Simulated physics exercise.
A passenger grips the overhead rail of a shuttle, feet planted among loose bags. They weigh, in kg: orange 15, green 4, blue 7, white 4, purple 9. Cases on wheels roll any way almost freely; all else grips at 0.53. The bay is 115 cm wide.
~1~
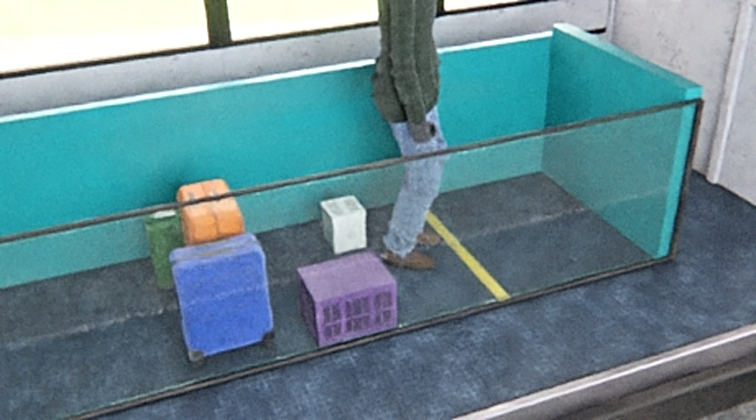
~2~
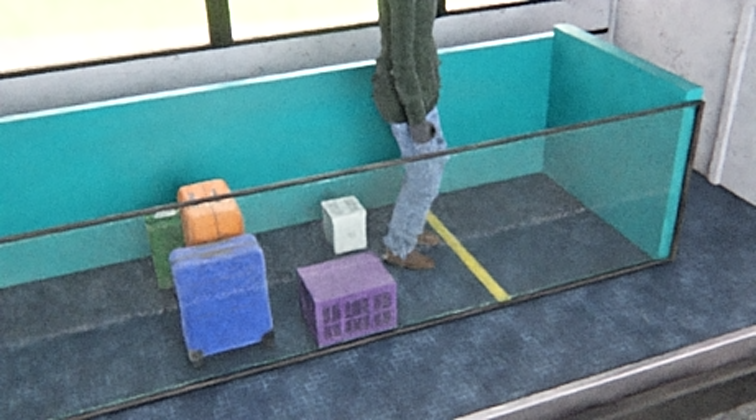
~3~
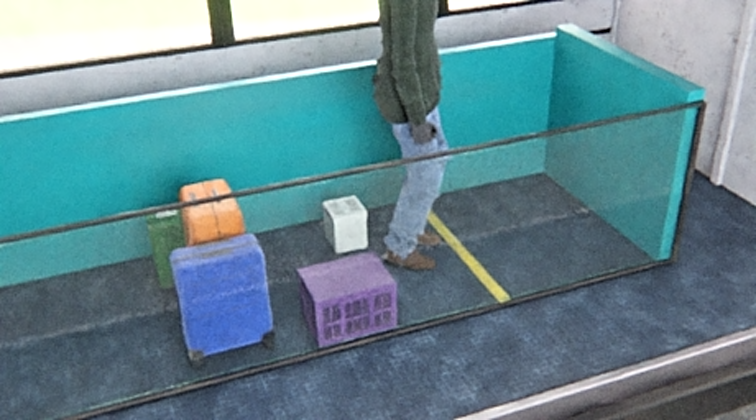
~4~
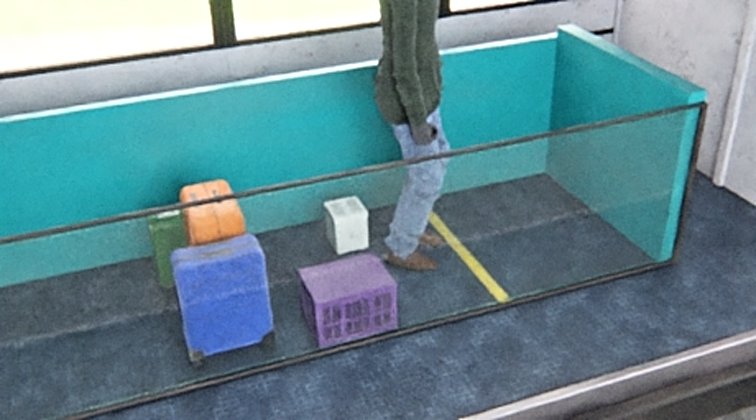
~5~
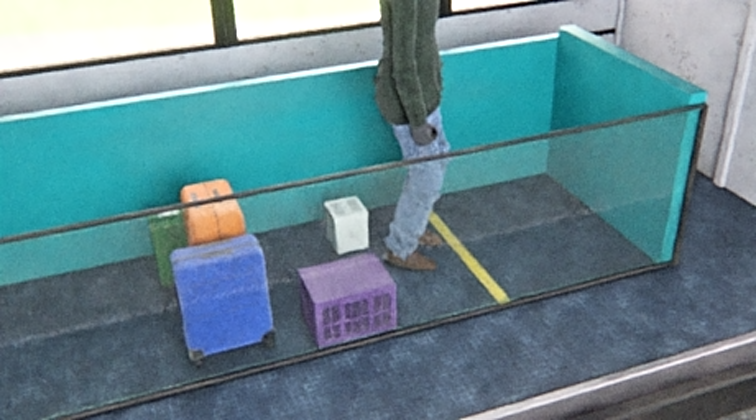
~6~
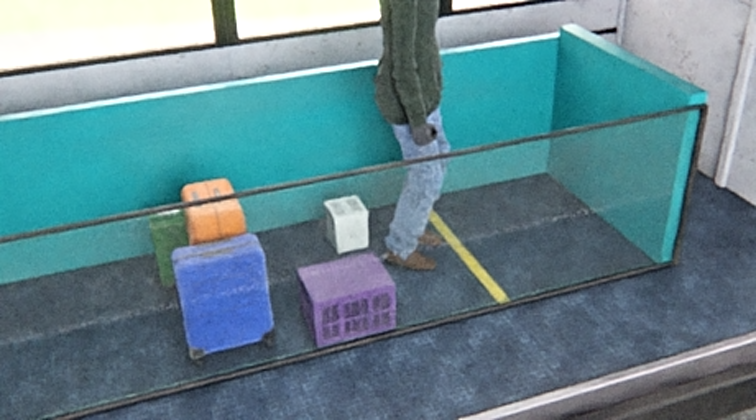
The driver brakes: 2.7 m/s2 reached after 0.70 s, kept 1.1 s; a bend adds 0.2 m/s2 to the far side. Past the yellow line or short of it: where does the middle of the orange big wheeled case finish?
This time the orange big wheeled case stops short of the yellow line.
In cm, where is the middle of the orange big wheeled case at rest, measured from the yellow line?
Some 40 cm short of it.
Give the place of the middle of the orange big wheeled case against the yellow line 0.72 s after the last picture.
About 80 cm short of it.
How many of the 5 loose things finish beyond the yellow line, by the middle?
In all, 0.
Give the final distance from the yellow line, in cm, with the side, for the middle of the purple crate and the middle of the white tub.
Purple crate 60 short, white tub 20 short.
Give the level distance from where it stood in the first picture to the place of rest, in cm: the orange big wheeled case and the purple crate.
Moved: Orange big wheeled case 90, purple crate 20.
Then, 0.32 s after the last picture the orange big wheeled case is 119 cm short of the yellow line, tilted 0°, near (239, 246) in the last picture's view; the blue small wheeled case 123 cm short of the yellow line, tilted 0°.
Then, 0.72 s after the last picture the orange big wheeled case is 78 cm short of the yellow line, tilted 0°, near (318, 227) in the last picture's view.
Then, 1.22 s after the last picture the orange big wheeled case is 46 cm short of the yellow line, tilted 0°, near (372, 206) in the last picture's view; the blue small wheeled case 98 cm short of the yellow line, tilted 0°.
When all is still, orange big wheeled case stops short of the yellow line; green carton stops short of the yellow line; blue small wheeled case stops short of the yellow line; white tub stops short of the yellow line; purple crate stops short of the yellow line.
